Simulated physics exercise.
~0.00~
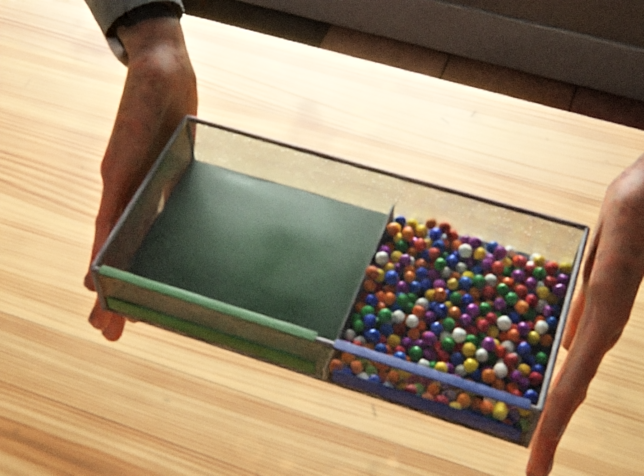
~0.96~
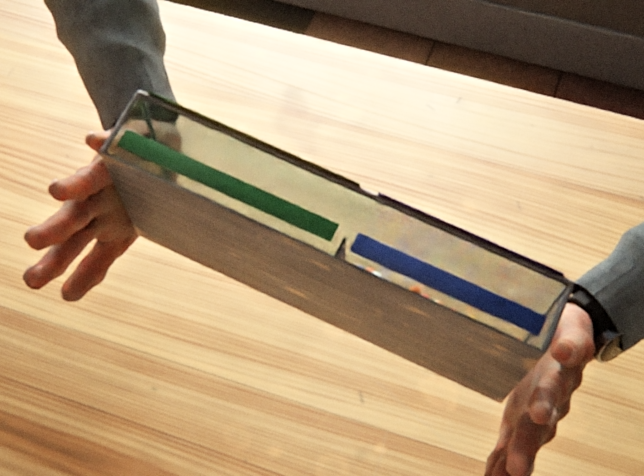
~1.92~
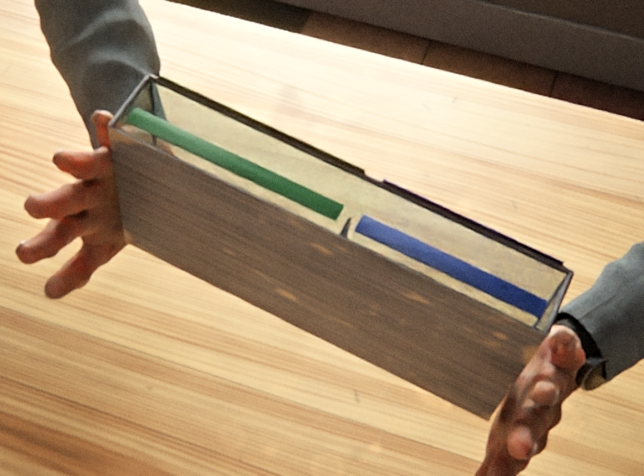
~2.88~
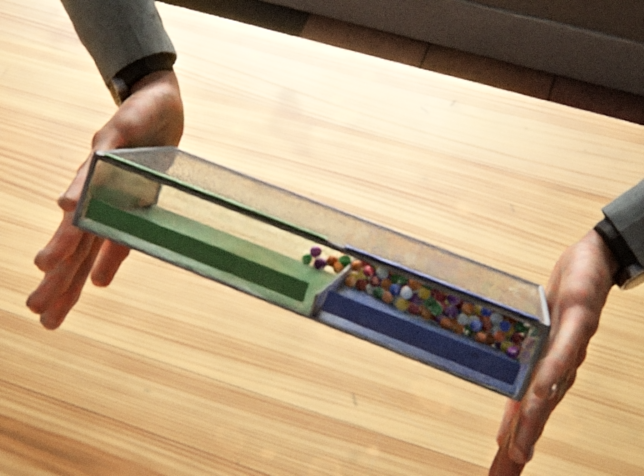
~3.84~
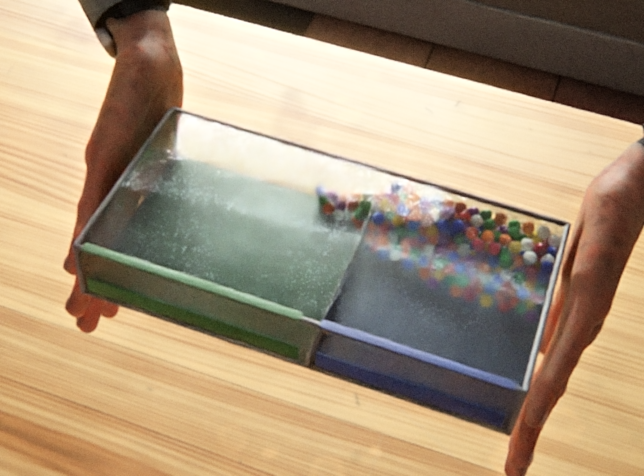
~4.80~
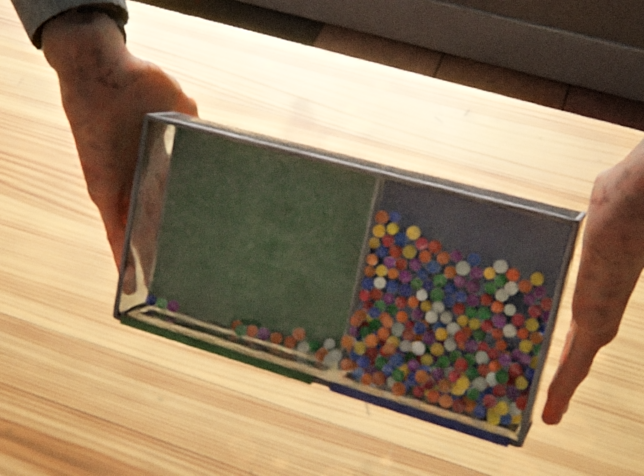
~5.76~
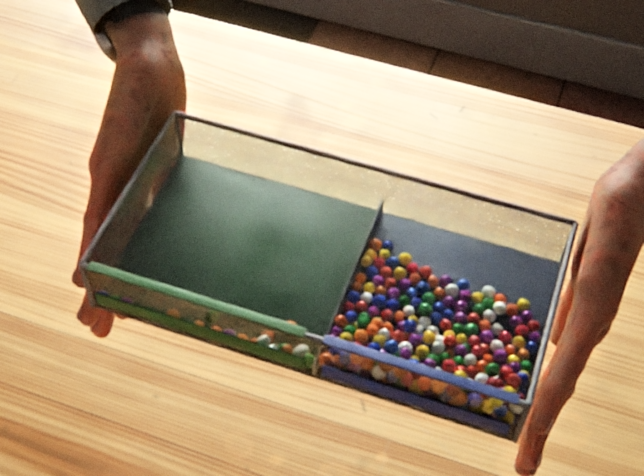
Colourful beads fill the right side of a clear, shallow box that two hands hold over a pale wooden table, seen from above at a slight sway. A low wall divides it, with a green floor on the empty left and a blue one on the right. The hands tip the box steeply until its side hides the beads, then swing it back, and a few beads appear near the divider. They tilt it the opposite way, and beads gather along the near edge. Finally it comes back level, most beads on blue and a few along the green side's front.
